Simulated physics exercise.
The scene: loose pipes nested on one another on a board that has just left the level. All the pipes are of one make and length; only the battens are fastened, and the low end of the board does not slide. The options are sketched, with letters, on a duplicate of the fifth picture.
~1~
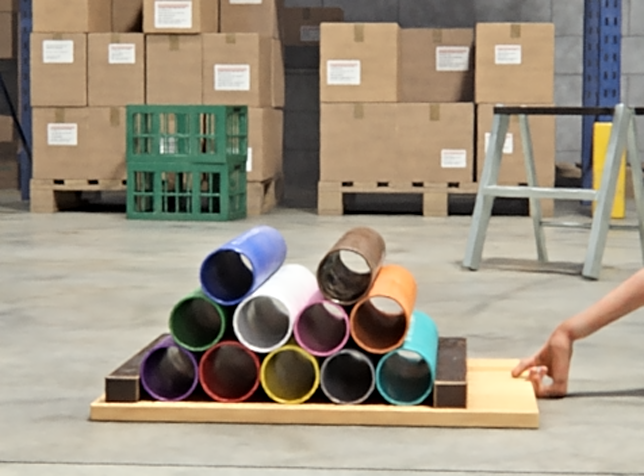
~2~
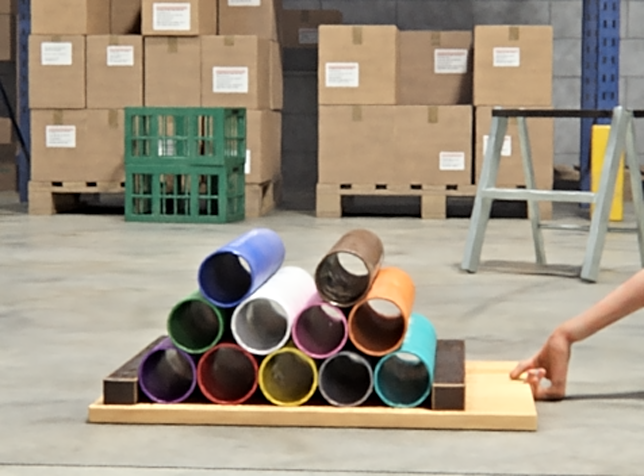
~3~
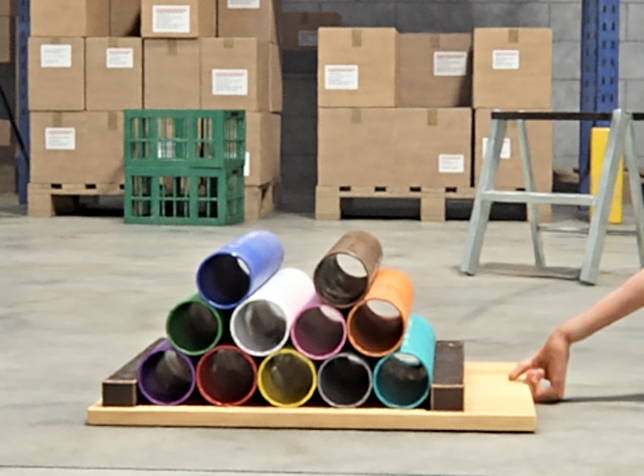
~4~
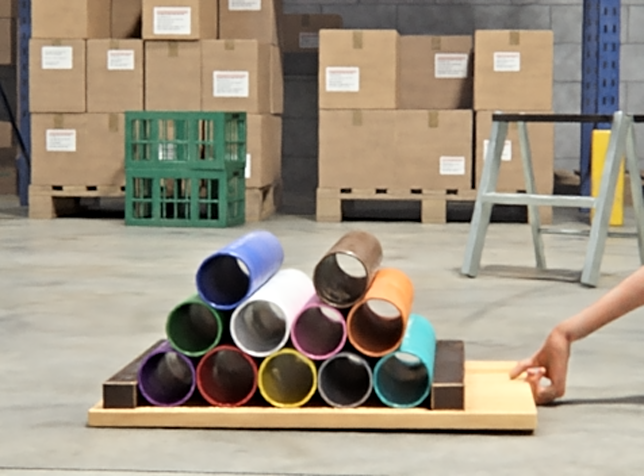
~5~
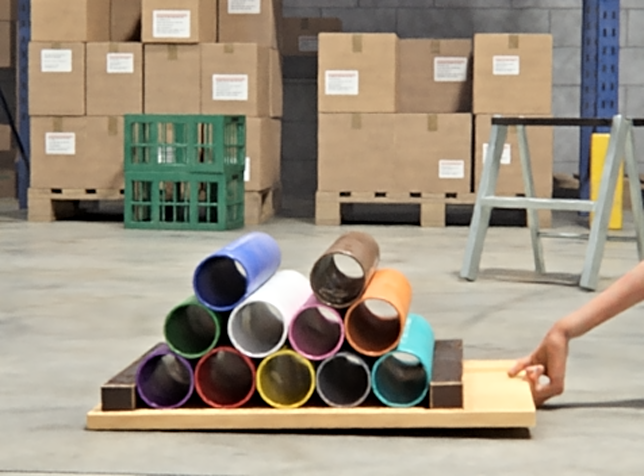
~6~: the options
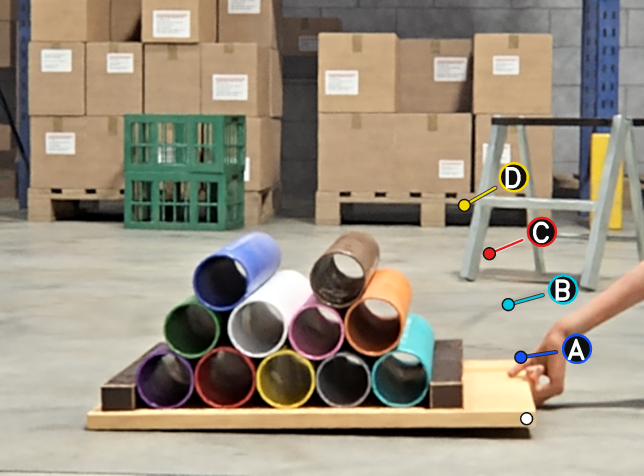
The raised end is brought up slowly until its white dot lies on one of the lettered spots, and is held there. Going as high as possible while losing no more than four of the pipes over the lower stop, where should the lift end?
It can be raised to C.
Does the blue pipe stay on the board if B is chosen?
Yes.
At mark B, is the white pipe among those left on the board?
Yes, with B.
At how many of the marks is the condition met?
Three of the four.
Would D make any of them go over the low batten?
At D: Yes.
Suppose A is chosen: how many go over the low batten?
The count is none.
On the marked copy, A at (521, 357); B at (508, 305); C at (489, 254); D at (464, 206); the white dot at (527, 419).
With C. Early on, board at 19°.
Further on, board at 24°.
At the end, board at 24°, three over the low batten (green, brown, blue).
As for the rest, A none over the low batten; B none over the low batten; D six over the low batten.
